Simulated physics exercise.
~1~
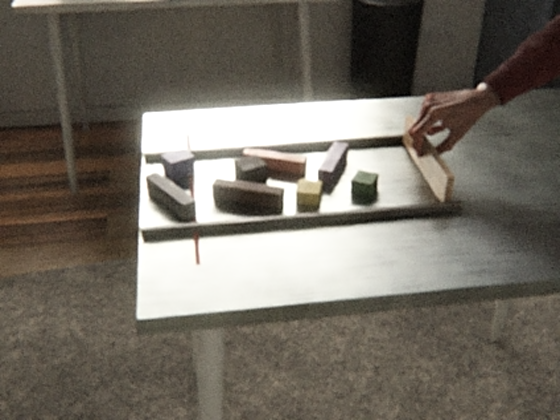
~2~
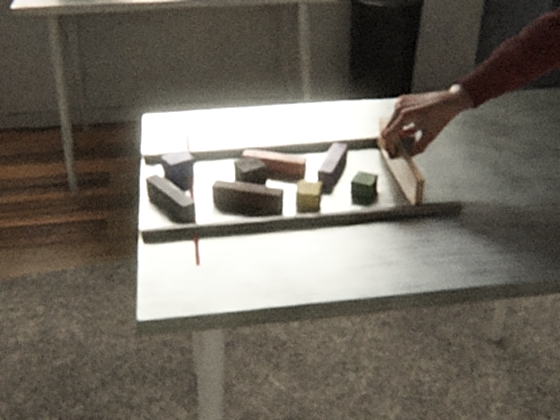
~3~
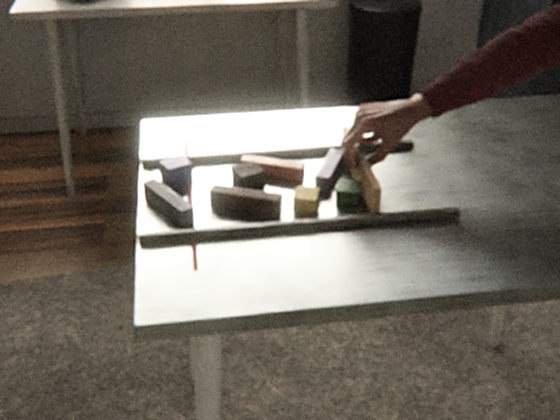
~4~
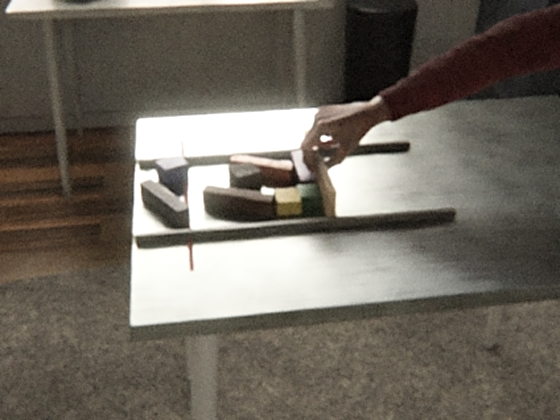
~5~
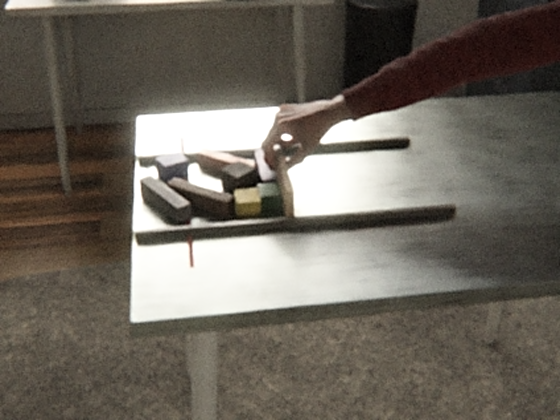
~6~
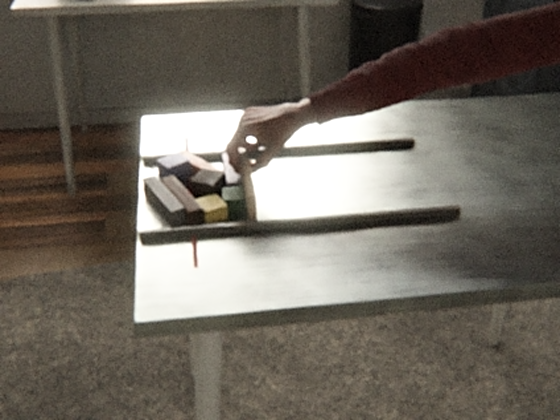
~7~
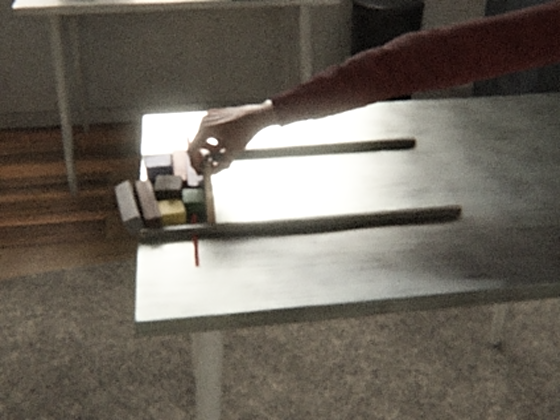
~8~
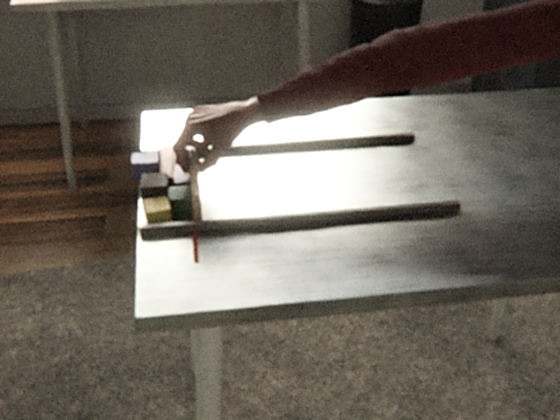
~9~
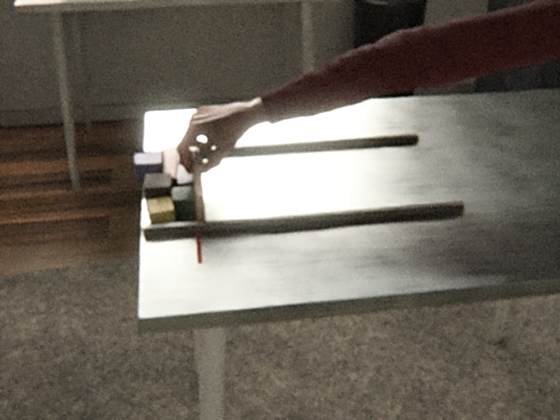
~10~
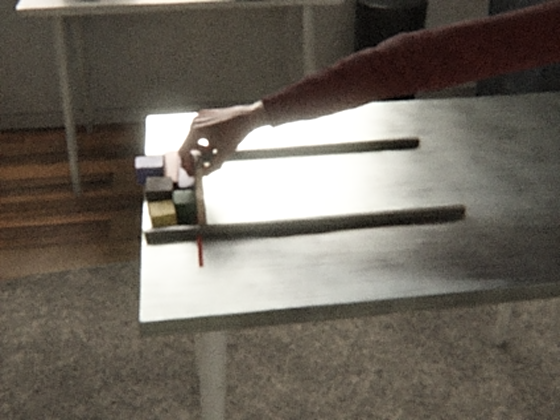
A hand sweeping sticks and blocks left along a table with a board, two dark pieces dropping off before it halts.
